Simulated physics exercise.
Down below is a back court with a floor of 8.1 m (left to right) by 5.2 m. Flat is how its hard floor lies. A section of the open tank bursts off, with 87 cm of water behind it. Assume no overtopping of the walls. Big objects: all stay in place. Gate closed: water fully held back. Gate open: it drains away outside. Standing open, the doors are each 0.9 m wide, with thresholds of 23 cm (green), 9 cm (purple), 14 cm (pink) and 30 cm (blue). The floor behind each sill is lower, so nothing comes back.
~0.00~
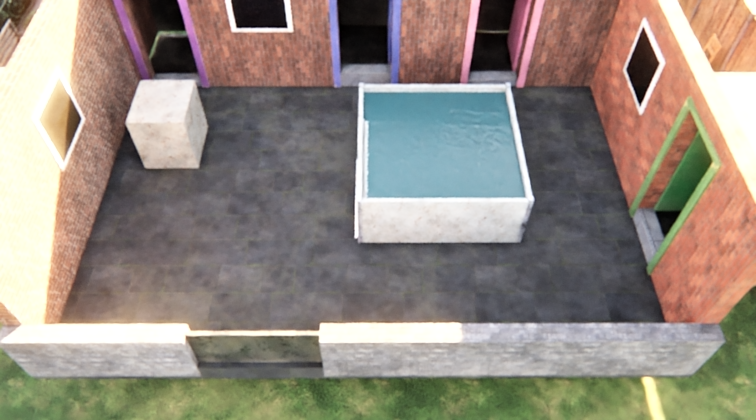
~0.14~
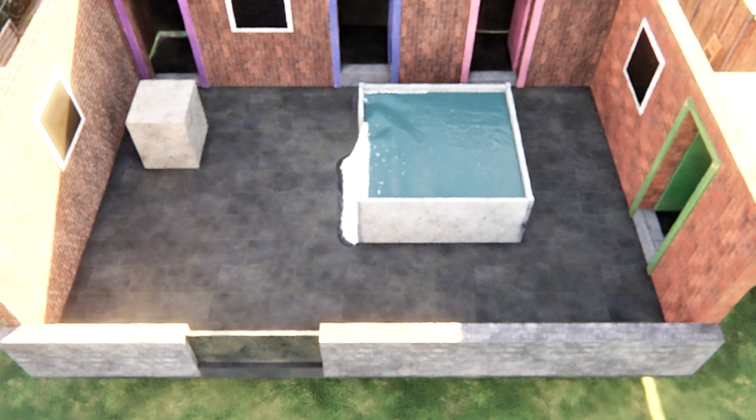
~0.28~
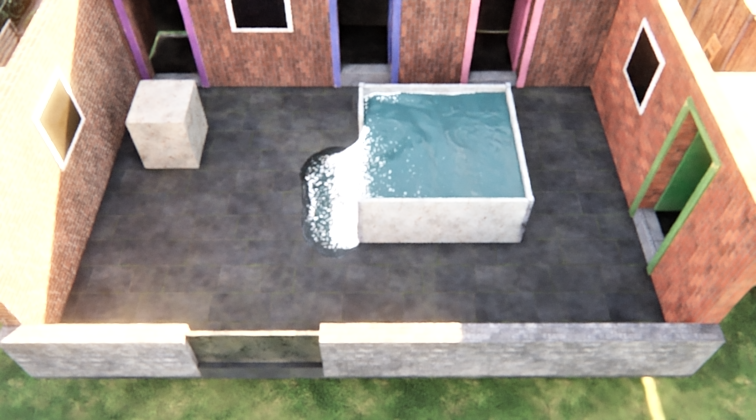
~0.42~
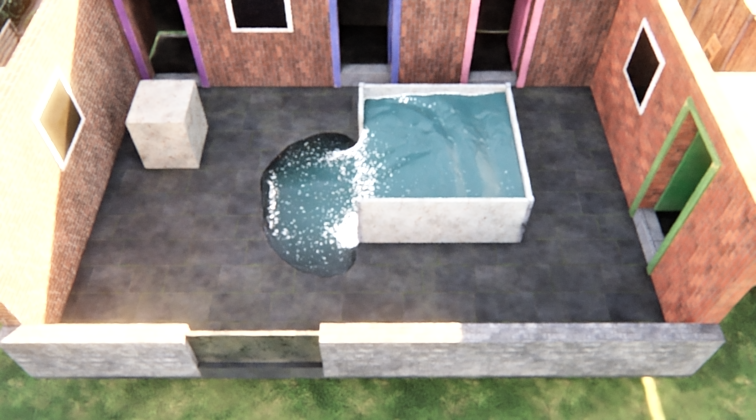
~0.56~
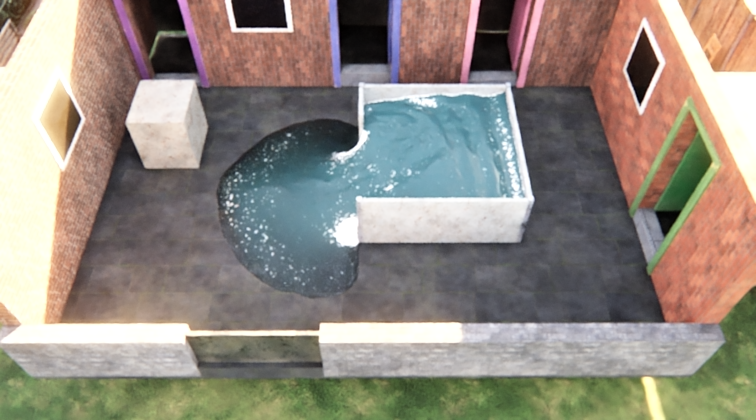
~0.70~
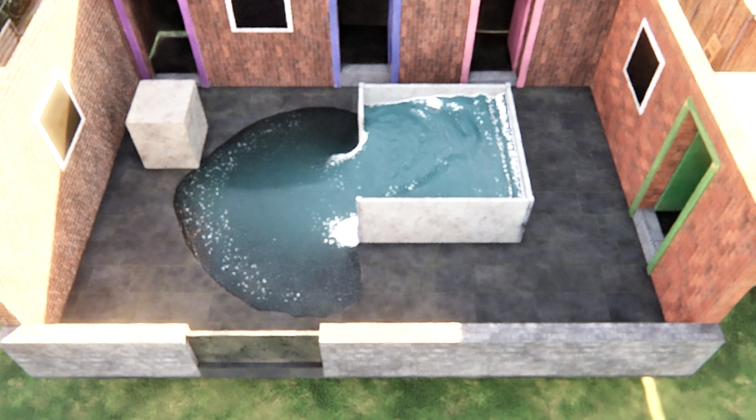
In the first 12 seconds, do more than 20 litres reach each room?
At the green door, not that much; at the purple door, more than that; at the pink door, not that much; at the blue door, not that much.
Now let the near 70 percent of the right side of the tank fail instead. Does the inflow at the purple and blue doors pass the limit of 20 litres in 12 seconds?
Well, against that limit, at purple it's too much, and at blue it's within bounds.
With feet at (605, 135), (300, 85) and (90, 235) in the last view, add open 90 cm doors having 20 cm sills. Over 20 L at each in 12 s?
Less, less, more.
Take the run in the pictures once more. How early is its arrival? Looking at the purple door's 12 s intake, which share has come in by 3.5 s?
Some 30 per cent by then.
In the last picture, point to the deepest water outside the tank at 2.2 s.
In the last picture, around (63, 314).
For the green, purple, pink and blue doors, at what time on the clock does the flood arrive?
So, green at 6.5 s, then purple at 1.4 s, pink at 4.5 s, and blue at 1.3 s.
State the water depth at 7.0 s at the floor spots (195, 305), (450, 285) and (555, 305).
Around 16 cm, 5 cm and 4 cm, in the order given.
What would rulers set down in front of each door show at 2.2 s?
Depth readings (cm): Green = 0; purple = 17; pink = 0; blue = 1.
After 1.4 s water covers 45 % of the floor and is deepest (44 cm) near (348, 208); green door not reached, purple door not reached, pink door not reached, blue door 2 cm at the sill, 0 L in.
After 2.2 s water covers 50 % of the floor and is deepest (60 cm) near (63, 314); green door not reached, purple door 17 cm at the sill, 8 L in, pink door not reached, blue door 1 cm at the sill, 0 L in.
After 3.5 s water covers 55 % of the floor and is deepest (36 cm) near (106, 190); green door not reached, purple door 28 cm at the sill, 114 L in, pink door not reached, blue door 5 cm at the sill, 0 L in.
After 7.0 s water covers 90 % of the floor and is deepest (20 cm) near (211, 90); green door 13 cm at the sill, 0 L in, purple door 18 cm at the sill, 321 L in, pink door 7 cm at the sill, 0 L in, blue door 10 cm at the sill, 0 L in.
After 12.0 s water covers 100 % of the floor and is deepest (19 cm) near (662, 349); green door 15 cm at the sill, 0 L in, purple door 11 cm at the sill, 388 L in, pink door 17 cm at the sill, 2 L in, blue door 9 cm at the sill, 0 L in.
